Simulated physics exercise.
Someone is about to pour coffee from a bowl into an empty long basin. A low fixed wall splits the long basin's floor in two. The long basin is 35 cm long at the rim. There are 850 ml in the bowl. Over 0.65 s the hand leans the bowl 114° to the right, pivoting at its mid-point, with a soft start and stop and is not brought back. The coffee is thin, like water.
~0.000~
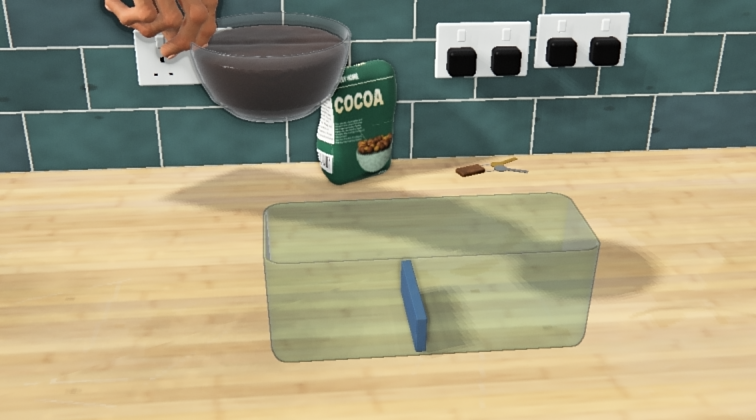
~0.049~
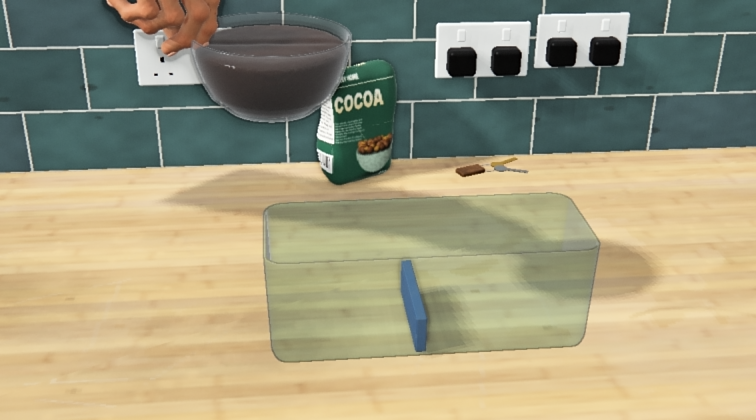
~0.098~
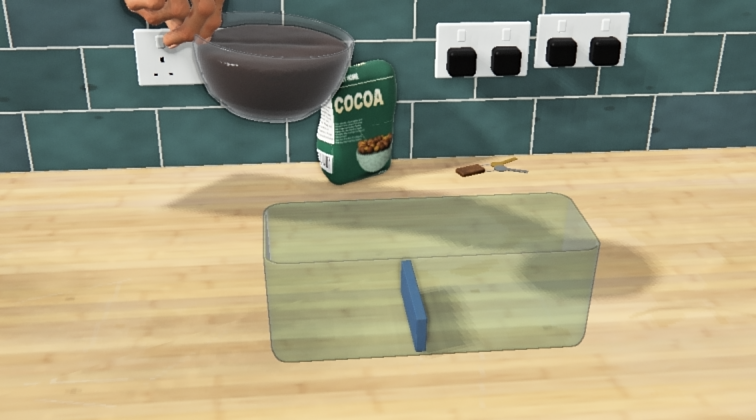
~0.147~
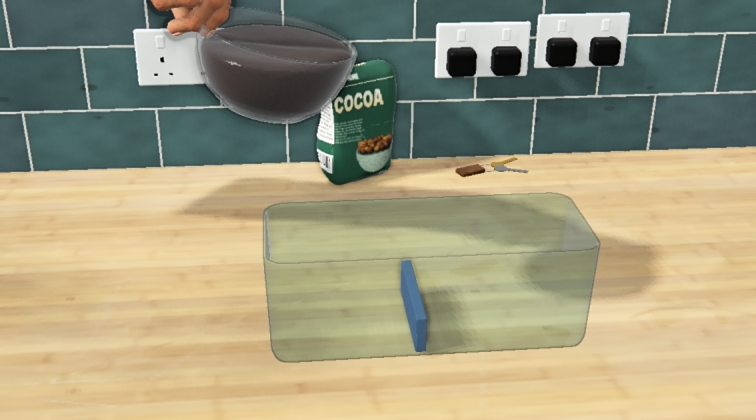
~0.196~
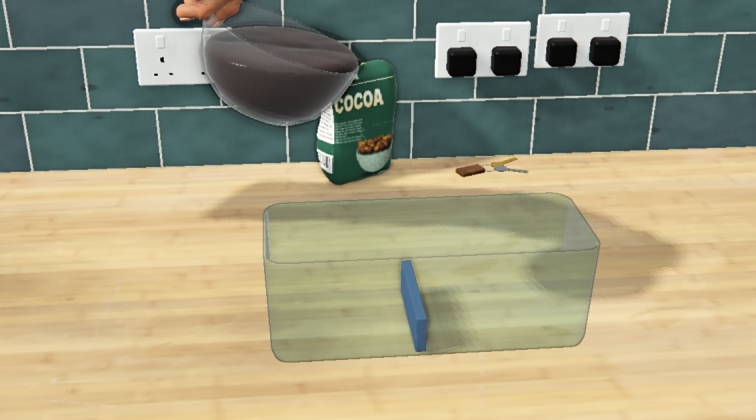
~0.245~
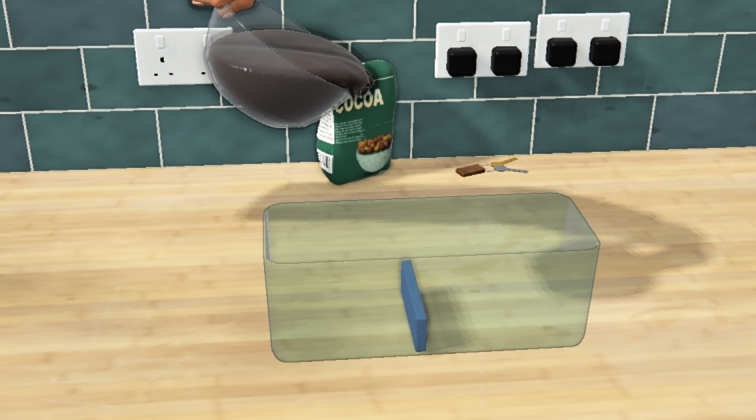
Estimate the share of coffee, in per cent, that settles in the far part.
Roughly 44 per cent is past the wall.
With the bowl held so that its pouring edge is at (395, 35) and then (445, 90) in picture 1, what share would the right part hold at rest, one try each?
In turn about 70 and 80 per cent.
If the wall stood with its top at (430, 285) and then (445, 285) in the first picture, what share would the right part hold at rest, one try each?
First 30, then 15 per cent.
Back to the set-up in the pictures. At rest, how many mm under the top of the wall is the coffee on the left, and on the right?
Left about 22 mm, right about 28 mm.
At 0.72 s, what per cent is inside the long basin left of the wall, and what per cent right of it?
Near 52 on the left, 42 on the right.
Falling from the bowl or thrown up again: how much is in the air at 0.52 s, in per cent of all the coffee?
Some 50 per cent.
Then, 0.52 s in, the tilt is 102° and 10 per cent is still to pour, 12 is left of the wall and 28 right of it.
Then, 0.72 s in, the tilt is 114° and 0 per cent is still to pour, 52 is left of the wall and 42 right of it.
Then, 0.92 s in, the tilt is 114° and 0 per cent is still to pour, 50 is left of the wall and 44 right of it.
Then, 1.15 s in, the tilt is 114° and 0 per cent is still to pour, 50 is left of the wall and 44 right of it.
Finally, 50 per cent lies left of the wall, 44 right of it and 6 outside.
